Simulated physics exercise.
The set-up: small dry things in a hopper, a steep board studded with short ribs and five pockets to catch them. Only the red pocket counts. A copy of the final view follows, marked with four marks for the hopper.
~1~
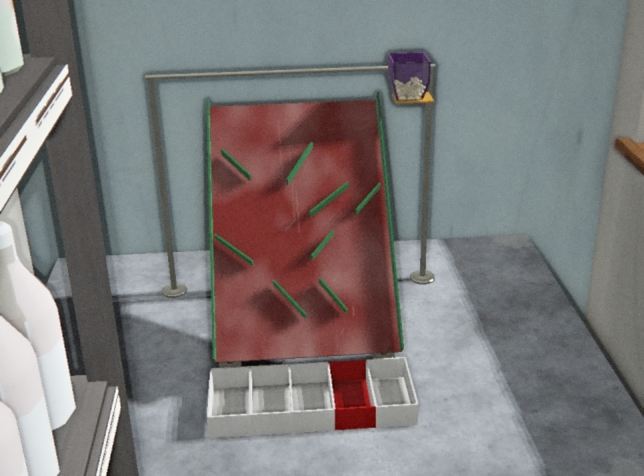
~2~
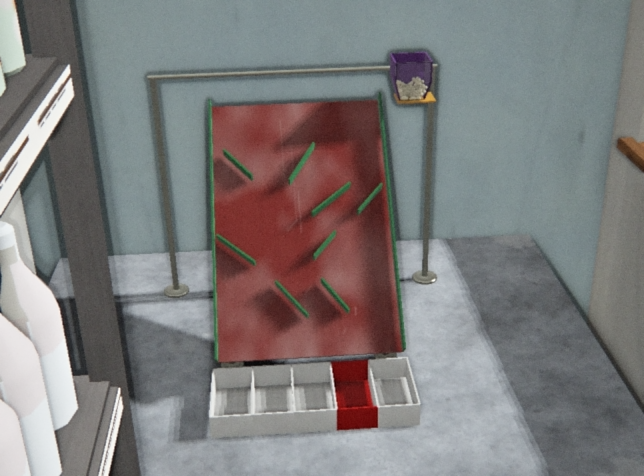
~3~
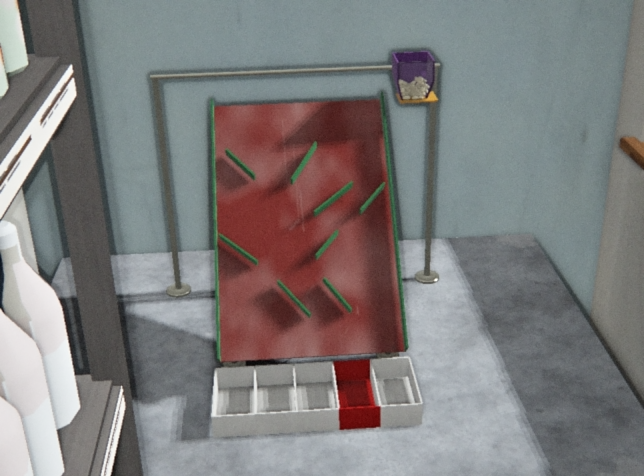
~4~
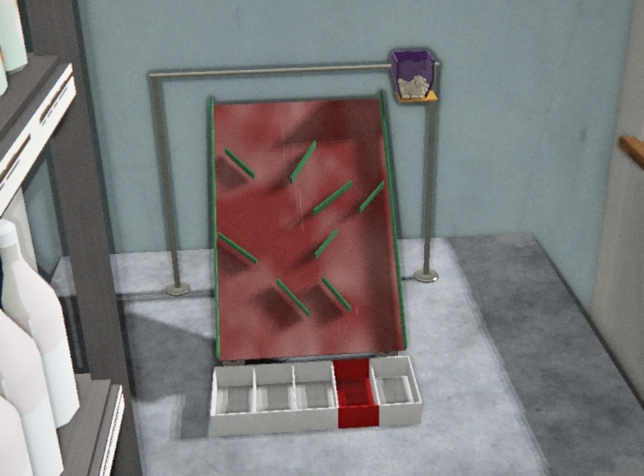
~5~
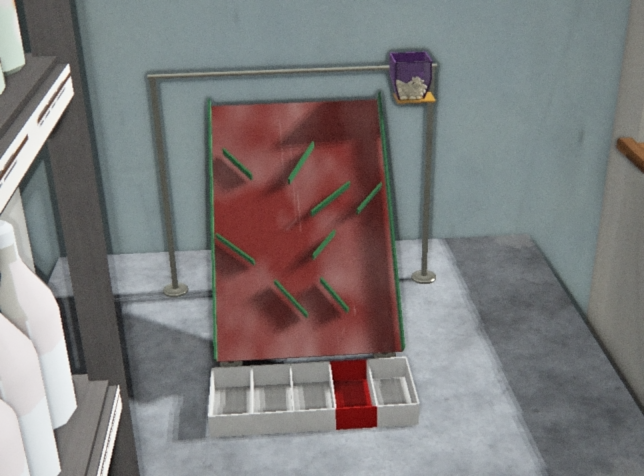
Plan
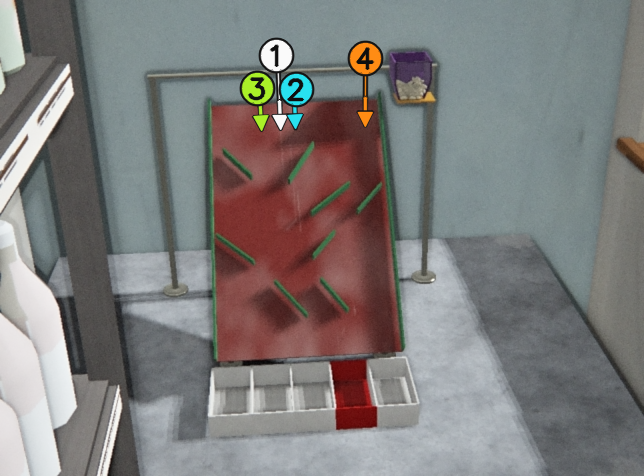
On a gray surface against a blue-gray wall, a purple hopper of white beans sits above a steep red board with green ribs and five pockets, one red; nothing moves apart from a slight shift of the view.
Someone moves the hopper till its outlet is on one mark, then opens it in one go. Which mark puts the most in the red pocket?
Best: 3.
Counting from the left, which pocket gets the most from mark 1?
The second from the left.
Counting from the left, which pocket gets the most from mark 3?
The fourth from the left.
On the marked copy, mark 1 meets the board at (280, 124); mark 2 meets the board at (295, 123); mark 3 meets the board at (261, 125); mark 4 meets the board at (365, 120).
Choosing 1, roughly a quarter in the red pocket, the larger part in other pockets.
Choosing 2, roughly a third in the red pocket, roughly two thirds in other pockets.
Choosing 3, the larger part in the red pocket, roughly a quarter in other pockets.
Choosing 4, roughly a third in the red pocket, roughly two thirds in other pockets, just a few held on the board.
